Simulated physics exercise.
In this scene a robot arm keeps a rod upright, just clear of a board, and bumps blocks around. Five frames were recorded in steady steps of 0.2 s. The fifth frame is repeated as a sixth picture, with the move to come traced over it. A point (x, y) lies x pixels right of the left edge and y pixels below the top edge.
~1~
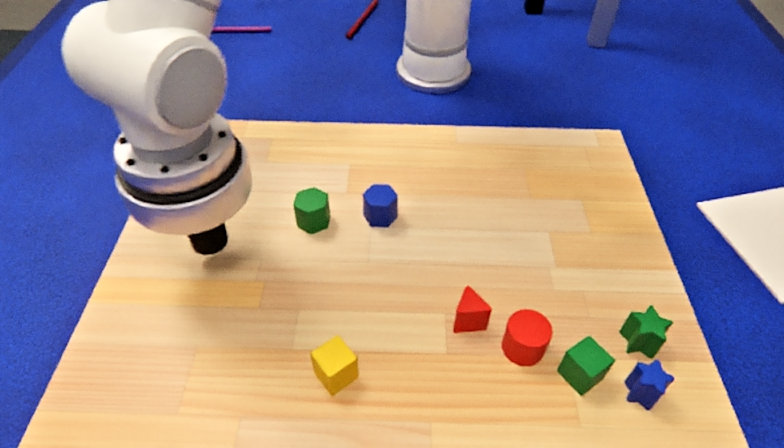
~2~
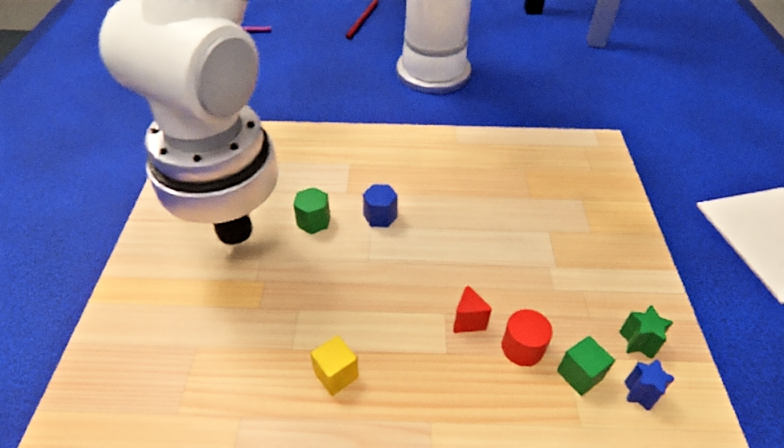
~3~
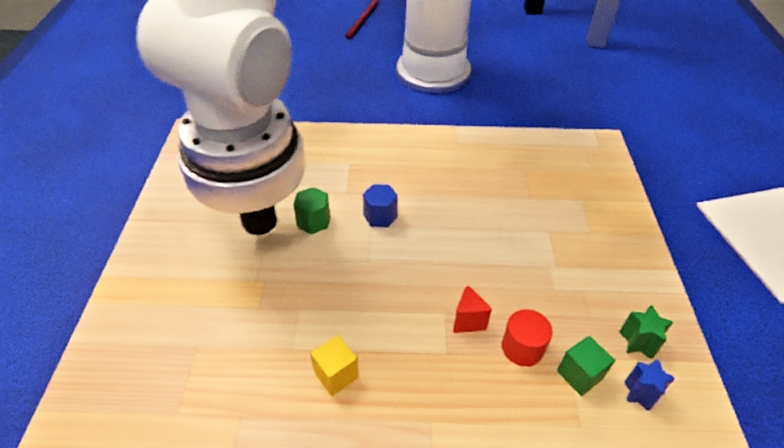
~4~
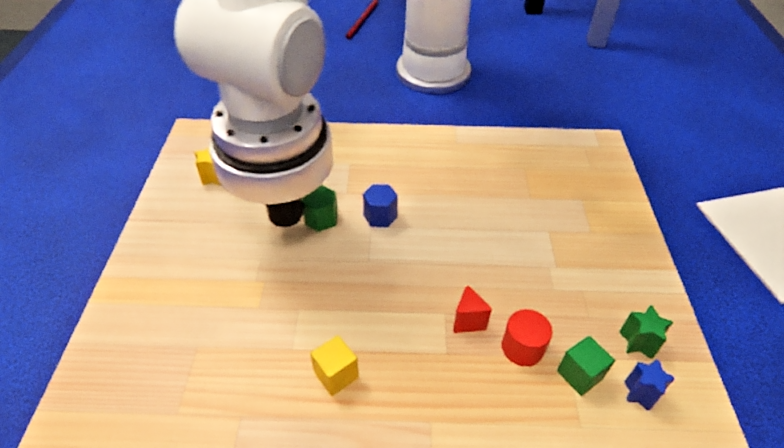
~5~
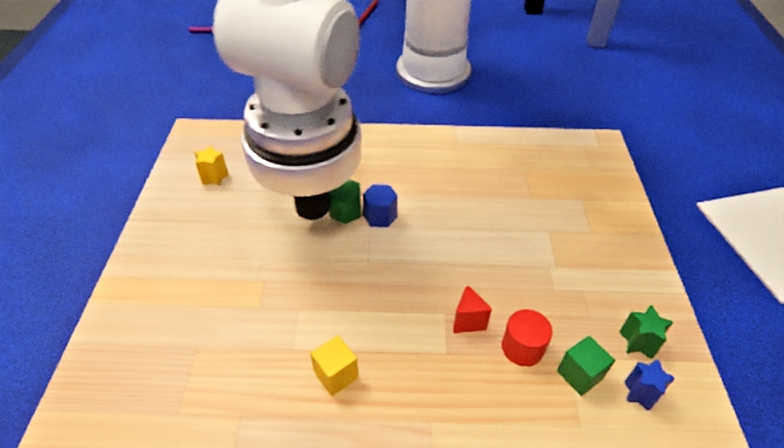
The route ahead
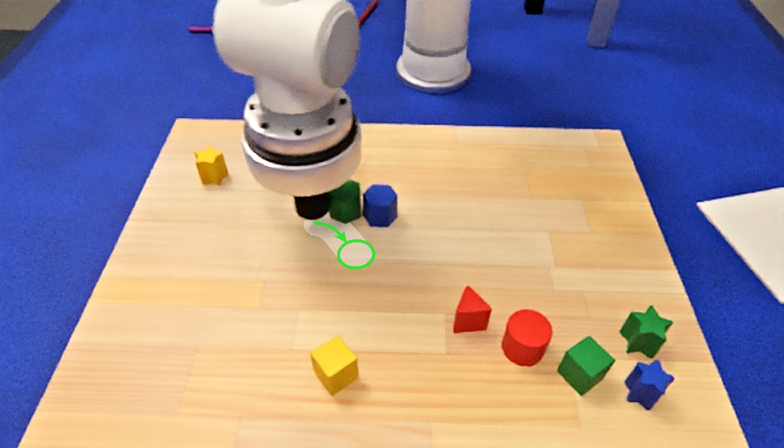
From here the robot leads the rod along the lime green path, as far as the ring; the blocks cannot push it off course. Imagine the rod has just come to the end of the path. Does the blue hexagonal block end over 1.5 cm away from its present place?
No, that is not how it ends up.
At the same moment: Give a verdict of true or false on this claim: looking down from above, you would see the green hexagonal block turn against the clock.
The statement is true.
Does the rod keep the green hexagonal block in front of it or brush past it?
It is no longer ahead.
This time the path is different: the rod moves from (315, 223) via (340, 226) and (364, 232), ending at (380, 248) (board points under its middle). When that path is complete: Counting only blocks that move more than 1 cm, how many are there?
The way I see it, the answer is two.
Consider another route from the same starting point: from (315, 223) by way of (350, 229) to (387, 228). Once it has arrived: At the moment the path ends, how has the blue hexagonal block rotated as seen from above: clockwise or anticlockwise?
With the clock.
Drawn move, from (315, 223) through (333, 228) and (345, 240) to (356, 254).
The first path, step by step. Halfway along, rod at (339, 221); green hexagonal block at (356, 188), turned 30° anticlockwise; blue hexagonal block at (390, 192), turned 25° clockwise.
At the end, rod at (355, 241); green hexagonal block at (356, 188), turned 30° anticlockwise; blue hexagonal block at (390, 192), turned 25° clockwise.
